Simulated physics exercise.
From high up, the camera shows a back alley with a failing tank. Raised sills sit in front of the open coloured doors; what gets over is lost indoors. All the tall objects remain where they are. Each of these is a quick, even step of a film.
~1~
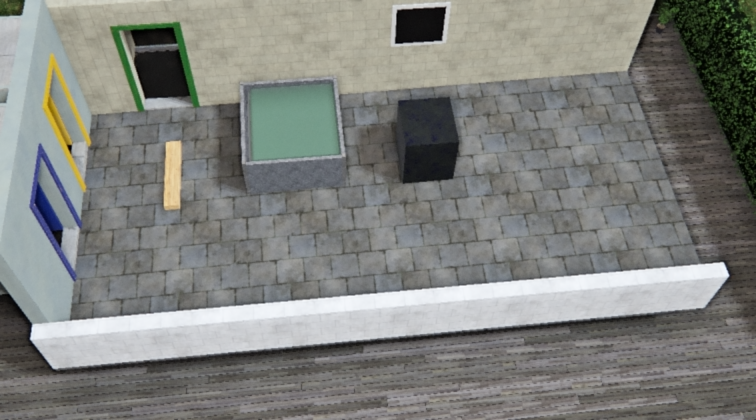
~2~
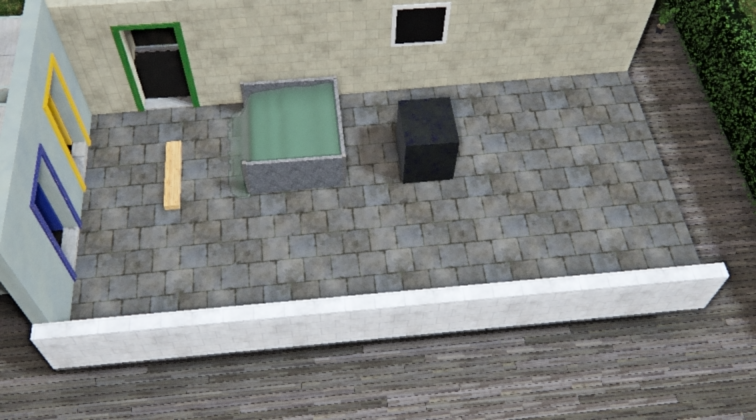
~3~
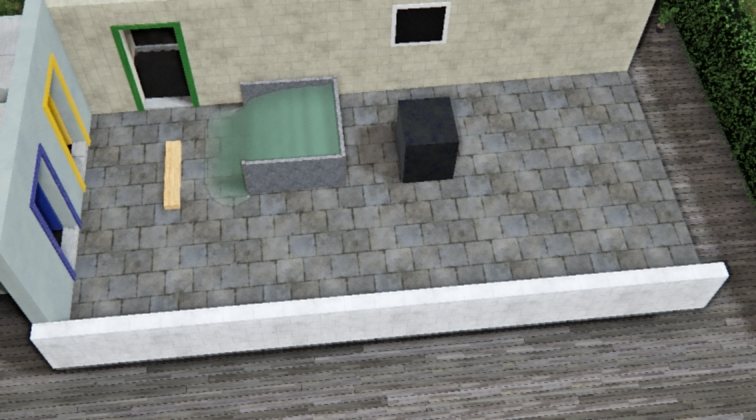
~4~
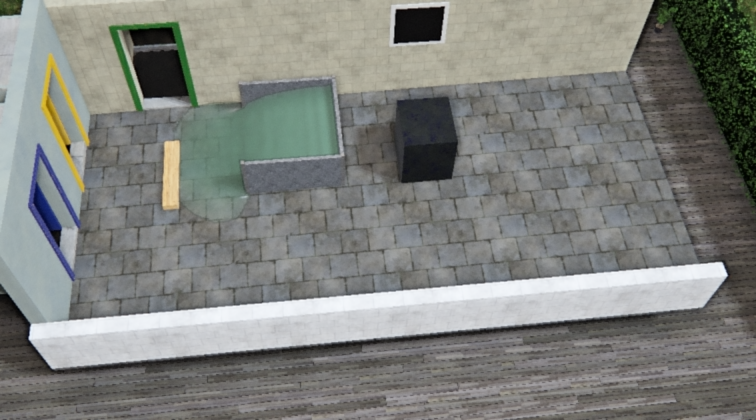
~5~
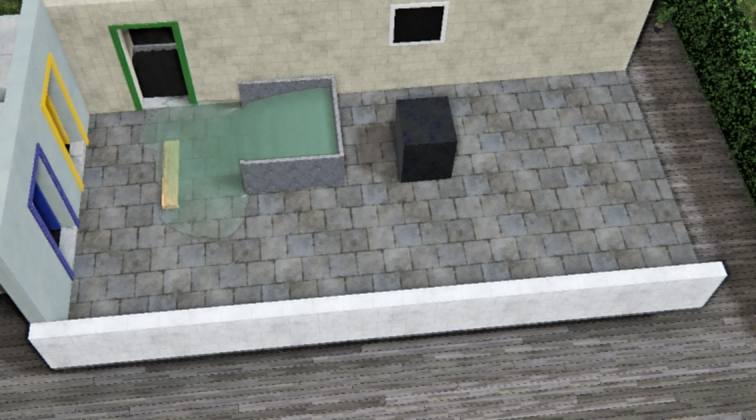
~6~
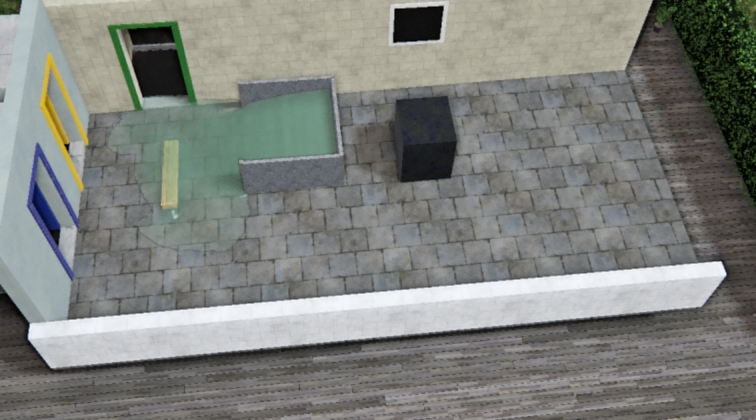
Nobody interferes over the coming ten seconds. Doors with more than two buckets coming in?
Green door: Over two; blue door: Over two; yellow door: Over two.
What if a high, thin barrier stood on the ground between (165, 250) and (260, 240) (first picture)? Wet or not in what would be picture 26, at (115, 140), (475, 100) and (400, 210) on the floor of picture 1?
Soaked, untouched, untouched.
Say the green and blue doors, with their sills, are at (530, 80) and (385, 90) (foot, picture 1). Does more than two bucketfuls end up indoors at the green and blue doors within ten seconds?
The green door falls short and the blue door falls short.
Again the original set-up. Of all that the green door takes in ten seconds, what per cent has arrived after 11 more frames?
Near 25 in a hundred.
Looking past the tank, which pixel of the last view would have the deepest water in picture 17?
That would be (90, 114).
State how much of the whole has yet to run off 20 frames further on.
86 % or so.
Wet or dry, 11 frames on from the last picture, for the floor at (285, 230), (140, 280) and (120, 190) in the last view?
Point 1: Not wet; point 2: Drenched; point 3: Drenched.
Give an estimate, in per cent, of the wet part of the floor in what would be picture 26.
30 %.
A moment on, water covers 25 % of the floor; the green door under two buckets in, the blue door wet at the sill, nothing in, the yellow door under two buckets in.
Next, water covers 25 % of the floor; the green door over two buckets in, the blue door over two buckets in, the yellow door far over two buckets in.
Then, water covers 30 % of the floor; the green door far over two buckets in, the blue door over two buckets in, the yellow door far over two buckets in.
Later, water covers 50 % of the floor; the green door far over two buckets in, the blue door over two buckets in, the yellow door far over two buckets in.
In the end, water covers 75 % of the floor; the green door far over two buckets in, the blue door far over two buckets in, the yellow door far over two buckets in.
